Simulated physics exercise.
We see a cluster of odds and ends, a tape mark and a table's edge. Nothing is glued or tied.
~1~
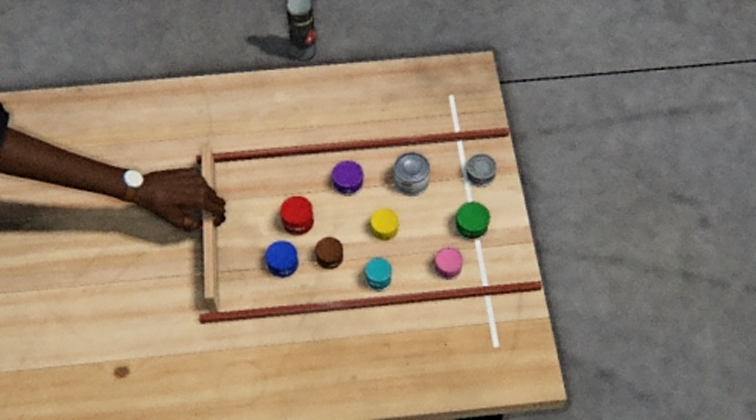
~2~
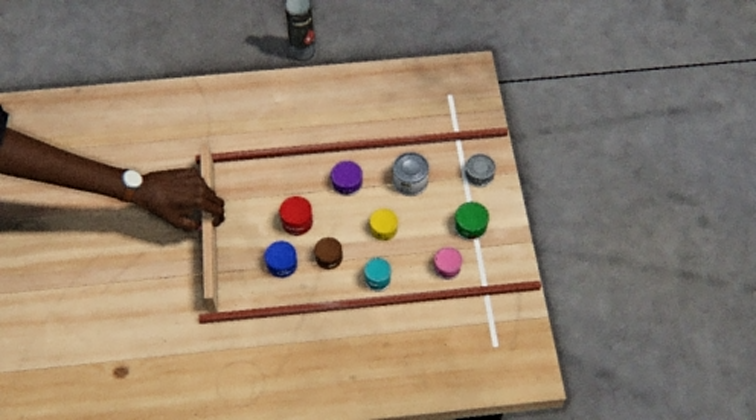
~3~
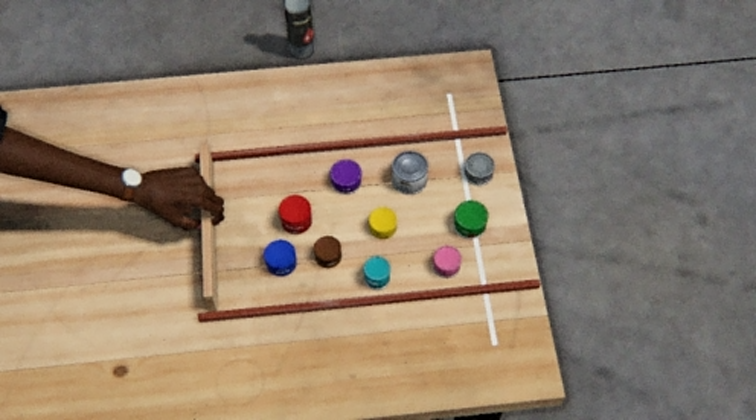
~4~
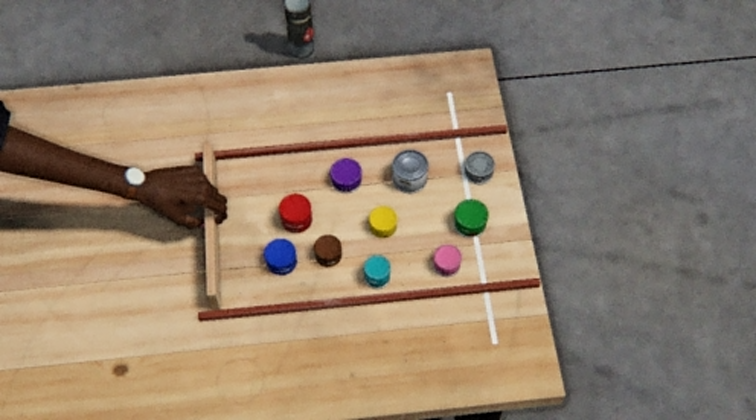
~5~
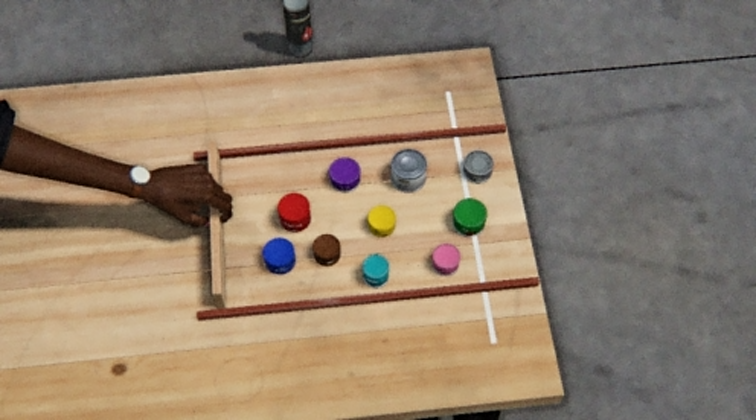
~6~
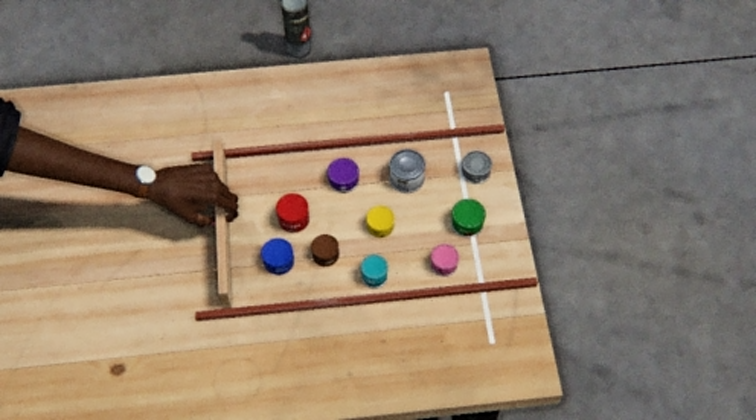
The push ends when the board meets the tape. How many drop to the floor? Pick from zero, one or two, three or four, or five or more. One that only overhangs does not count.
Outcome: The number that fall off is one or two.
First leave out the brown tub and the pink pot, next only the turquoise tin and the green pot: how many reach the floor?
1 in the first case, 1 in the second.
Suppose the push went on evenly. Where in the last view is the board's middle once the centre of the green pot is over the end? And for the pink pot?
For the green pot at (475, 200), for the pink pot at (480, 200).
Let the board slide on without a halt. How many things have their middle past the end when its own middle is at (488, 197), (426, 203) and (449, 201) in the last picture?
The counts: 5, 0 and 1.
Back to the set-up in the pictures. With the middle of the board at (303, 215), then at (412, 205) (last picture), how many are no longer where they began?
First 3, then 10.
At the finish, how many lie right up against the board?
It touches 5.
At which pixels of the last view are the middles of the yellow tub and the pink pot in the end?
The yellow tub at (484, 216), the pink pot at (520, 266).
A little later, none off yet; grey tin at rest near (477, 167); green pot at rest near (468, 218); pink pot at rest near (445, 260).
Next, none off yet; grey tin shifted about its own width near (498, 166); green pot shifted a little near (479, 215); pink pot shifted about its own width near (475, 267).
When it is over, the number that fall off is one or two; down, grey tin.
